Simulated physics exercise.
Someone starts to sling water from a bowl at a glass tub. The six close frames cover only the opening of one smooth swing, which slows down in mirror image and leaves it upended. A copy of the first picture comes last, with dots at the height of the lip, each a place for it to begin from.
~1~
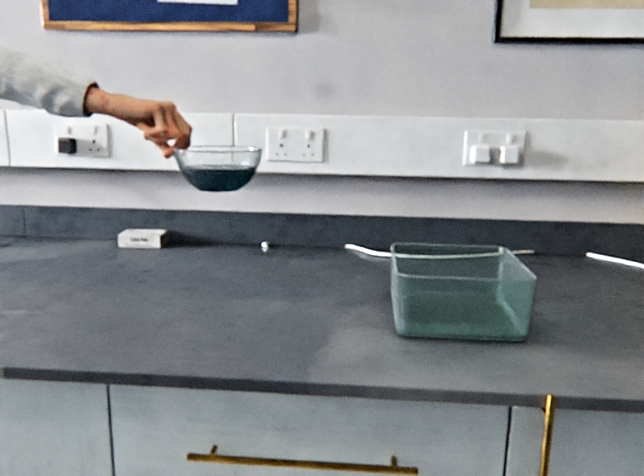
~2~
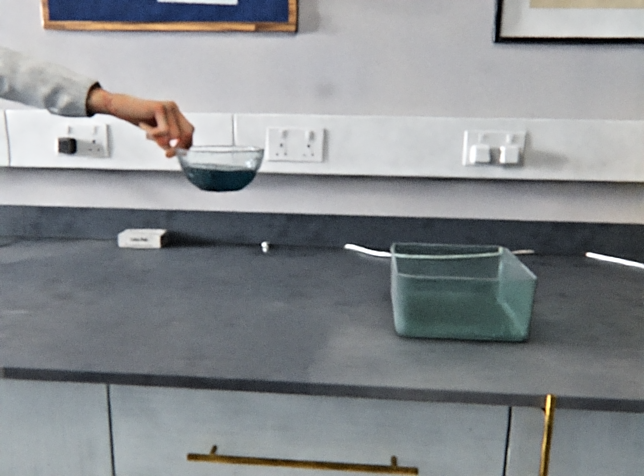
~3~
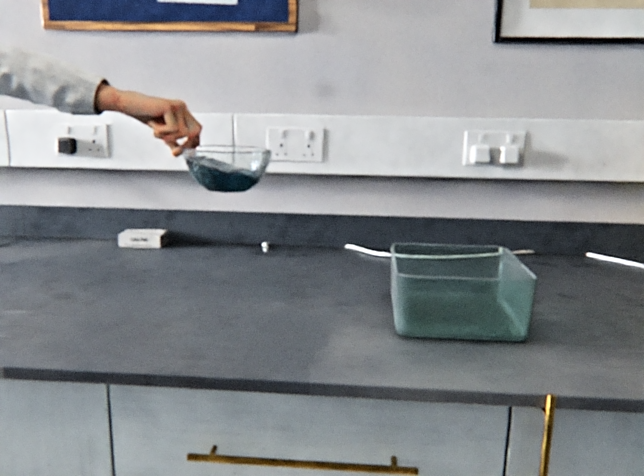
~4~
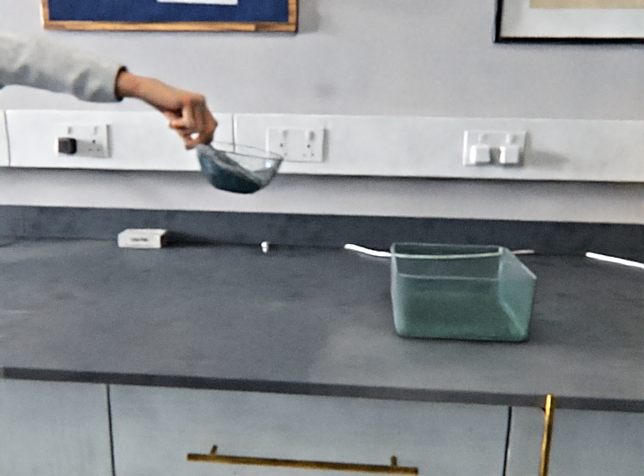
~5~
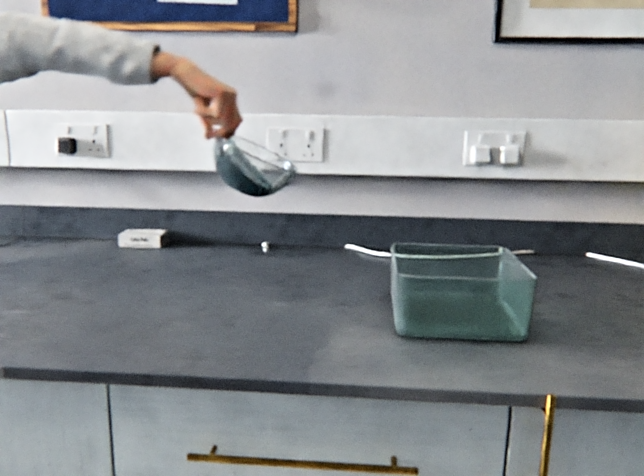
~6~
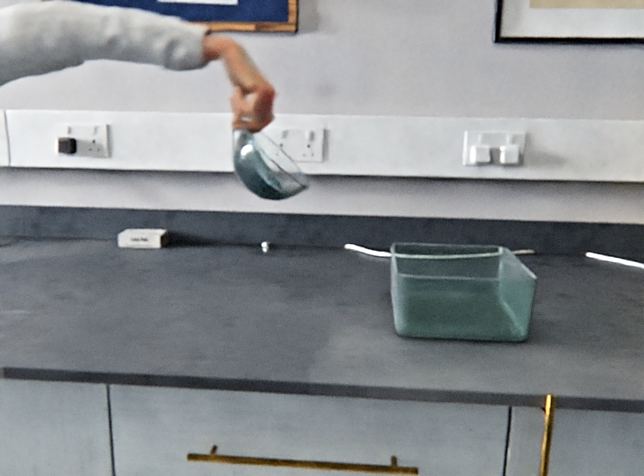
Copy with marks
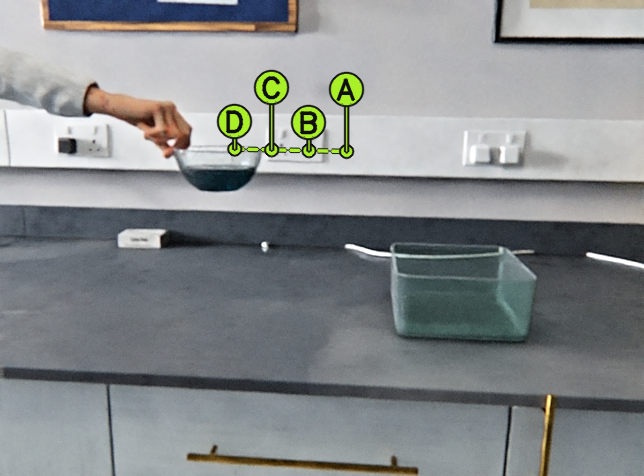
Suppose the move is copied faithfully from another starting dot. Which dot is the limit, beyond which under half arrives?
That is spot B.
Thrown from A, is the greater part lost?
No, not at all.
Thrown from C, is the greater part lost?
Yes.
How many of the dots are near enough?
Two of the four.
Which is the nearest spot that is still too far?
C.
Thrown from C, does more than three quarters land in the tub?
No, less.
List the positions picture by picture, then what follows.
Upright, lip at (260, 149); tub from (395, 334) to (528, 340); nothing has left yet.
Upright, lip at (262, 149); nothing has left yet.
Upright, lip at (269, 151); nothing has left yet.
Tipped about 10°, lip at (282, 157); nothing has left yet.
Tipped about 25°, lip at (296, 170); water is over the rim, down to (224, 133).
Tipped about 43°, lip at (309, 185); water is over the rim, down to (233, 131).
On the marked copy, A at (346, 151); B at (308, 150); C at (271, 149); D at (234, 149).
For spot A, about 80 % lands in the tub, 12 % falls short and 8 % goes beside or beyond.
For spot B, about 74 % lands in the tub, 9 % falls short and 17 % goes beside or beyond.
For spot C, about 22 % lands in the tub, 75 % falls short and 3 % goes beside or beyond.
For spot D, about 1 % lands in the tub, 97 % falls short.
